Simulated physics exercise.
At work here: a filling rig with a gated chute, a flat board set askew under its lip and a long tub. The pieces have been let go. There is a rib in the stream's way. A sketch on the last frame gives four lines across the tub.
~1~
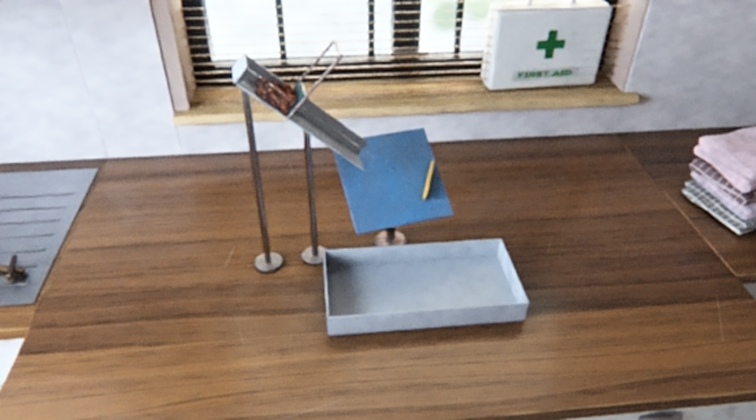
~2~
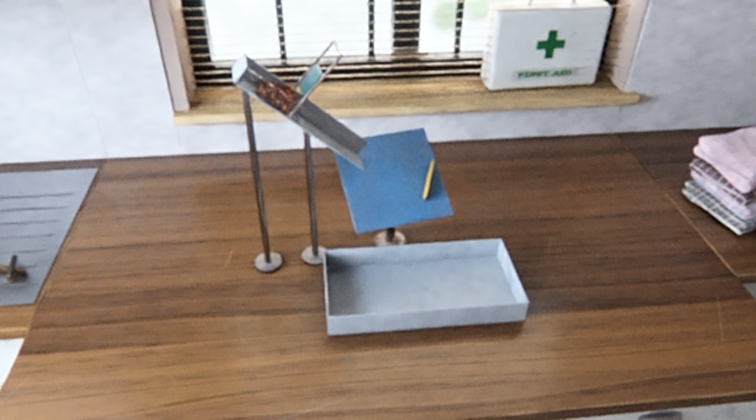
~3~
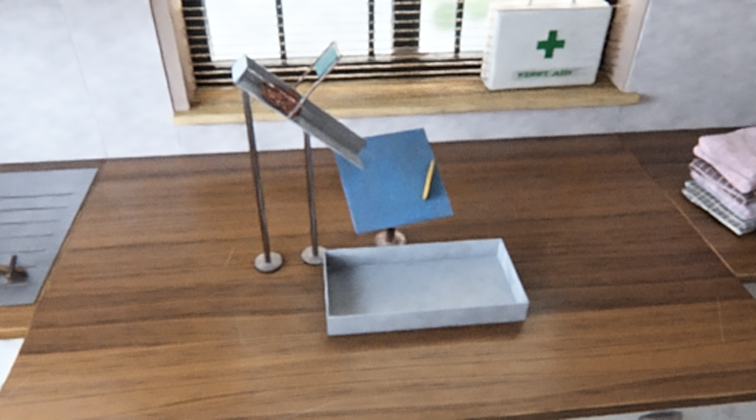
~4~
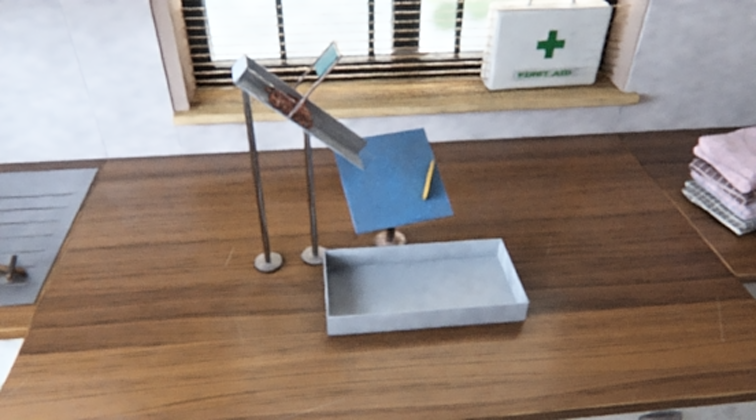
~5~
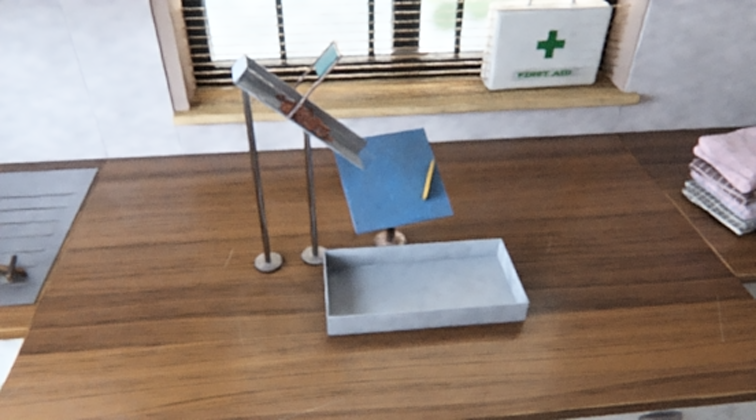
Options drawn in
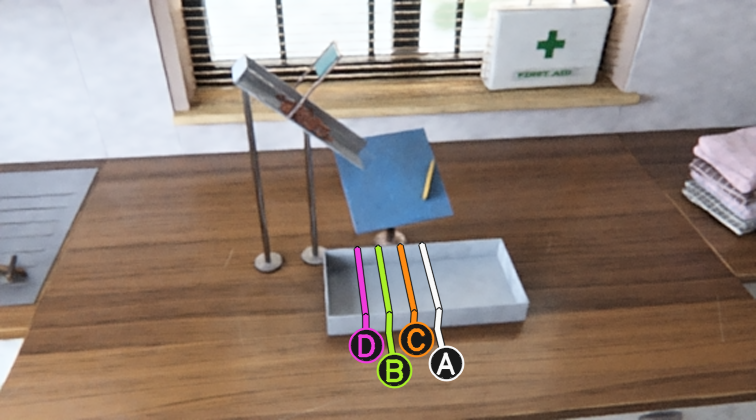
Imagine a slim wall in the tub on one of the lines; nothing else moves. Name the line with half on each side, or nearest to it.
The answer is line A.
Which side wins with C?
Right.
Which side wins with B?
Right.
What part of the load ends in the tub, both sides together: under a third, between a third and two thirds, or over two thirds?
It is over two thirds.
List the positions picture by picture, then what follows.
The first picture shows load behind the gate (277, 94), clay pellets; lip of the chute (360, 162), sloping fairly steeply.
The second picture shows middle of the board (392, 178), tilted fairly steeply; middle of its low edge (406, 224); of its high edge (379, 134).
The third picture shows front corners of the tub (328, 318) and (528, 302), empty; front of the load (297, 110).
The fourth picture shows middle of the load (293, 105); its front (310, 125), roughly a quarter of the way to the lip; rib from (434, 160) to (426, 196).
The fifth picture shows middle of the load (306, 115); its front (330, 139), roughly half of the way to the lip.
On the marked copy, line A crosses the front rim at (438, 309); line B crosses the front rim at (389, 313); line C crosses the front rim at (414, 311); line D crosses the front rim at (365, 315).
With A, of what is caught, roughly a third on the left of the divider, roughly two thirds on the right.
With B, of what is caught, not one piece on the left of the divider, every piece on the right.
With C, of what is caught, about a tenth on the left of the divider, almost all on the right.
With D, of what is caught, not one piece on the left of the divider, every piece on the right.
